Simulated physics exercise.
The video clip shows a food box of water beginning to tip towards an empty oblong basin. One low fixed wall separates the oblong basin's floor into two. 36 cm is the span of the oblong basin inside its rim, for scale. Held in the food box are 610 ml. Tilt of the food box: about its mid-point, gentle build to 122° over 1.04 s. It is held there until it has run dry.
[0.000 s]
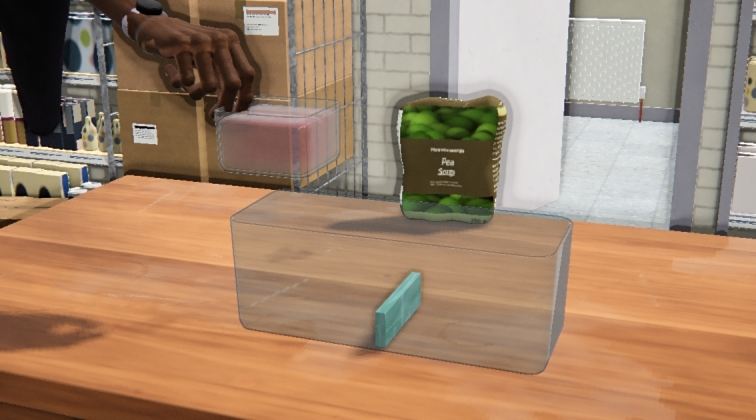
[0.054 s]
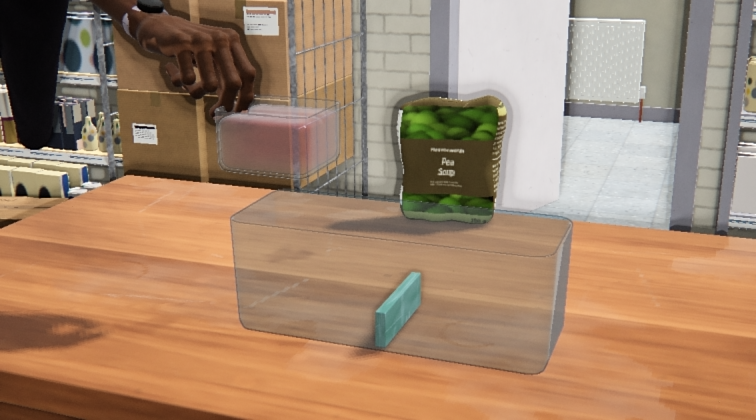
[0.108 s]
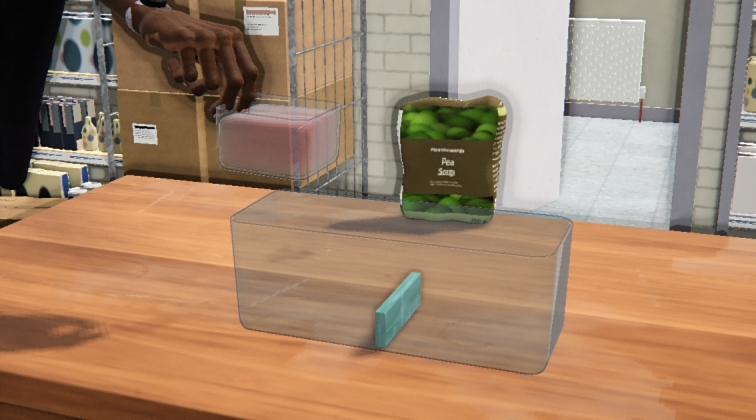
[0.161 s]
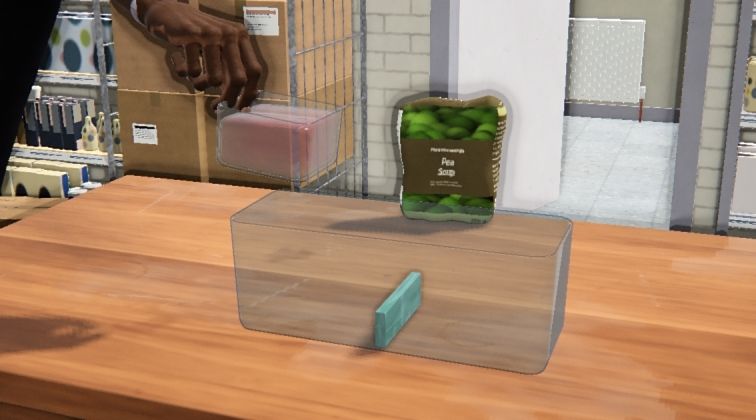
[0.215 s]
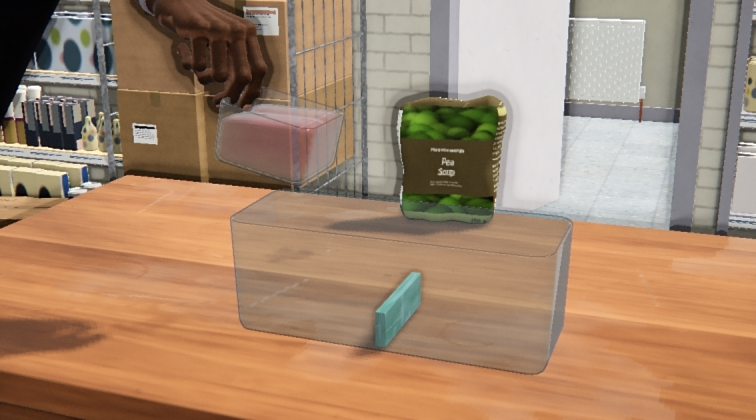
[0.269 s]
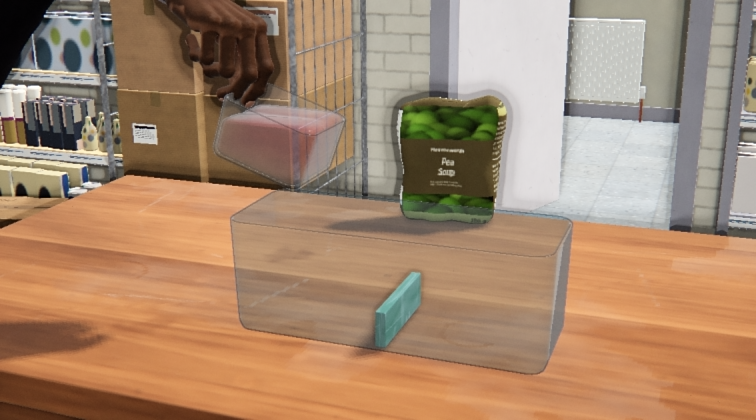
The footage shows a hand at the upper left above a clear food box of pinkish liquid, which is level at first, then gradually tilts rightward beside a pea soup pack, while the clear oblong basin below stays still.
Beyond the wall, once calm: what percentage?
13 out of 100.
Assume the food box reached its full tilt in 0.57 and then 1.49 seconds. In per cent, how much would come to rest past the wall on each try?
Around 15 per cent first, around 20 per cent next.
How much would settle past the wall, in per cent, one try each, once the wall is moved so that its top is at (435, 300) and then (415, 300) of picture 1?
Around 10 and 5 percent, in that order.
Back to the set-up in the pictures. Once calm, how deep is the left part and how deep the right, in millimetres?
On the left it stands about 24 mm, on the right about 4 mm.
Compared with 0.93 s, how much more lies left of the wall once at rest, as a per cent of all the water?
Difference: Approx. 4 %.
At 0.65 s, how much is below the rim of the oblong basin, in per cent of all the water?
Roughly 42 per cent.
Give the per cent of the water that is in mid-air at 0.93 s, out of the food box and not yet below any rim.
Estimate: Around 3 per cent.
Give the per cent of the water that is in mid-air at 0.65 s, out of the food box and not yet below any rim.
26 %.
By 0.65 s the tilt is 84° and 32 per cent is still to pour, 36 is left of the wall and 6 right of it.
By 0.93 s the tilt is 119° and 2 per cent is still to pour, 82 is left of the wall and 12 right of it.
By 1.22 s the tilt is 122° and 0 per cent is still to pour, 86 is left of the wall and 13 right of it.
By 1.54 s the tilt is 122° and 0 per cent is still to pour, 86 is left of the wall and 13 right of it.
At rest 86 per cent lies left of the wall, 13 right of it and 1 outside.
